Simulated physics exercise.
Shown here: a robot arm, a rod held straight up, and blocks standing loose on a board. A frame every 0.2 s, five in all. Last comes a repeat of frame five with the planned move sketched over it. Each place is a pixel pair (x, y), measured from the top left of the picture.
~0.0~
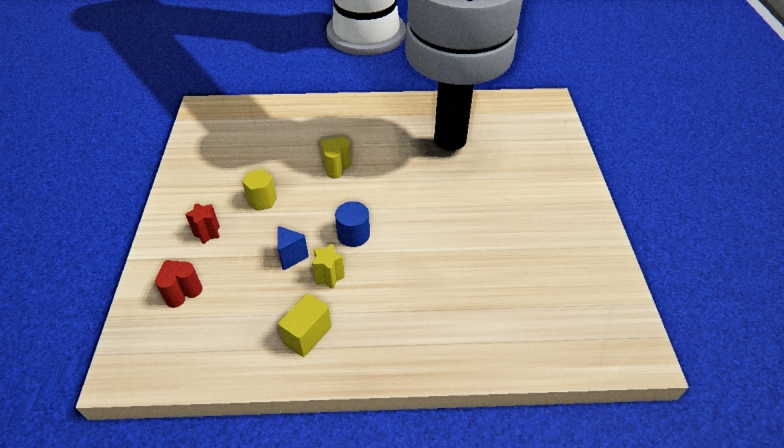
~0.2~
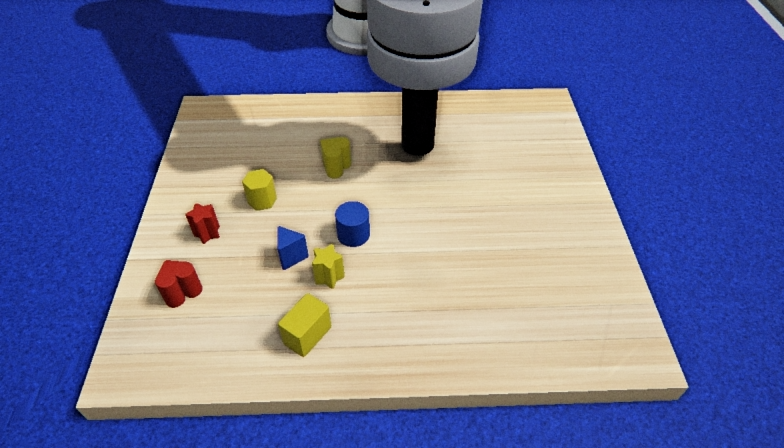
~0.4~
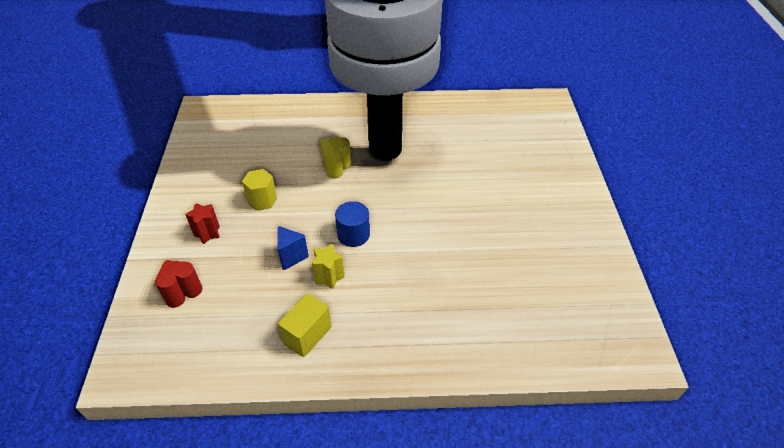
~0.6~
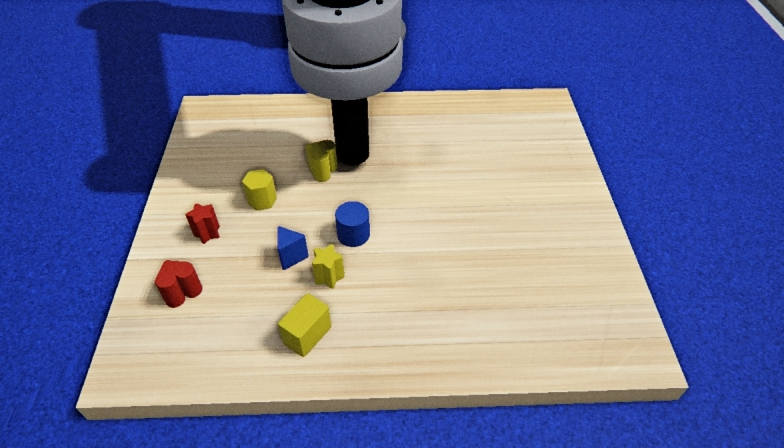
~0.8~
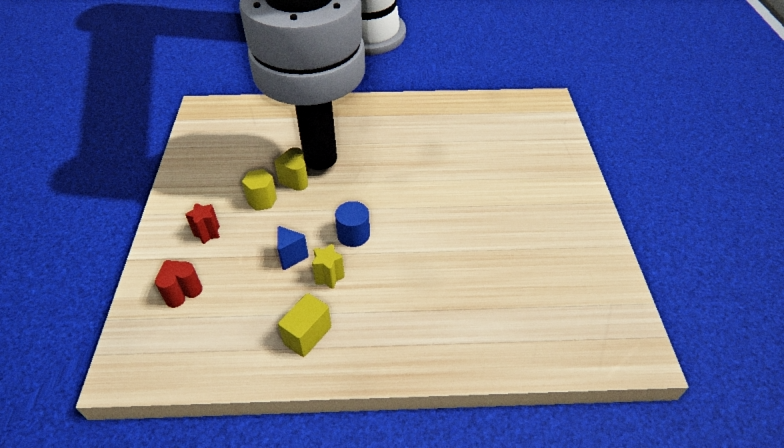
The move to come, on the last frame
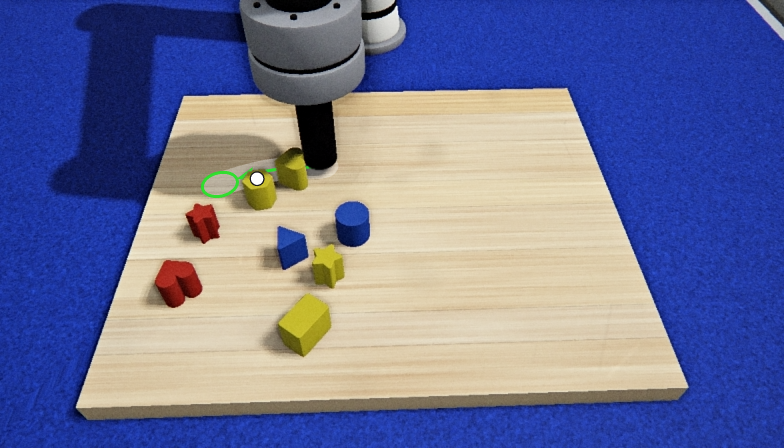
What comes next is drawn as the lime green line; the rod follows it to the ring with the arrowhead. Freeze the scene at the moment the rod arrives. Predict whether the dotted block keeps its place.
Here the dotted block moves off its spot.
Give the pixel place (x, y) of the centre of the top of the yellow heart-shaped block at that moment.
The middle of the upper face of the yellow heart-shaped block will lie at about (268, 167) in the picture.
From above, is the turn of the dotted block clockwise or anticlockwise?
Looking down, my answer is that the dotted block rotates clockwise.
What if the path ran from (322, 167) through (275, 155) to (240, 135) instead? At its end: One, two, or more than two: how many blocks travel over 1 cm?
Most likely one.
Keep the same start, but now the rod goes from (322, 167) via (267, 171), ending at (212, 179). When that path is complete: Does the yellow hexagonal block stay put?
The answer is no.
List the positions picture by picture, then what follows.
Lower end of the rod (450, 140), tops of blocks, red star block (200, 212), yellow hexagonal block (257, 179), yellow heart-shaped block (334, 146), in the first picture.
Rod (418, 145), blocks as before, in the second picture.
Rod (385, 150), blocks as before, in the third picture.
Rod (353, 154), yellow heart-shaped block (320, 149), in the fourth picture.
Rod (321, 159), red star block (200, 212), yellow hexagonal block (257, 179), yellow heart-shaped block (292, 158), in the fifth picture.
The drawn path runs from (322, 167) by way of (288, 168) and (254, 174) to (220, 184); the dot is on the yellow hexagonal block.
The first path, step by step. One third of the way, rod (286, 160); yellow hexagonal block (255, 181); yellow heart-shaped block (274, 165), turned 65° anticlockwise.
Two thirds of the way, rod (252, 166); yellow hexagonal block (253, 185), turned 20° clockwise; yellow heart-shaped block (268, 167), turned 100° anticlockwise.
At the end, rod (217, 176); red star block not moved; yellow hexagonal block (253, 185), turned 20° clockwise; yellow heart-shaped block (268, 167), turned 100° anticlockwise.
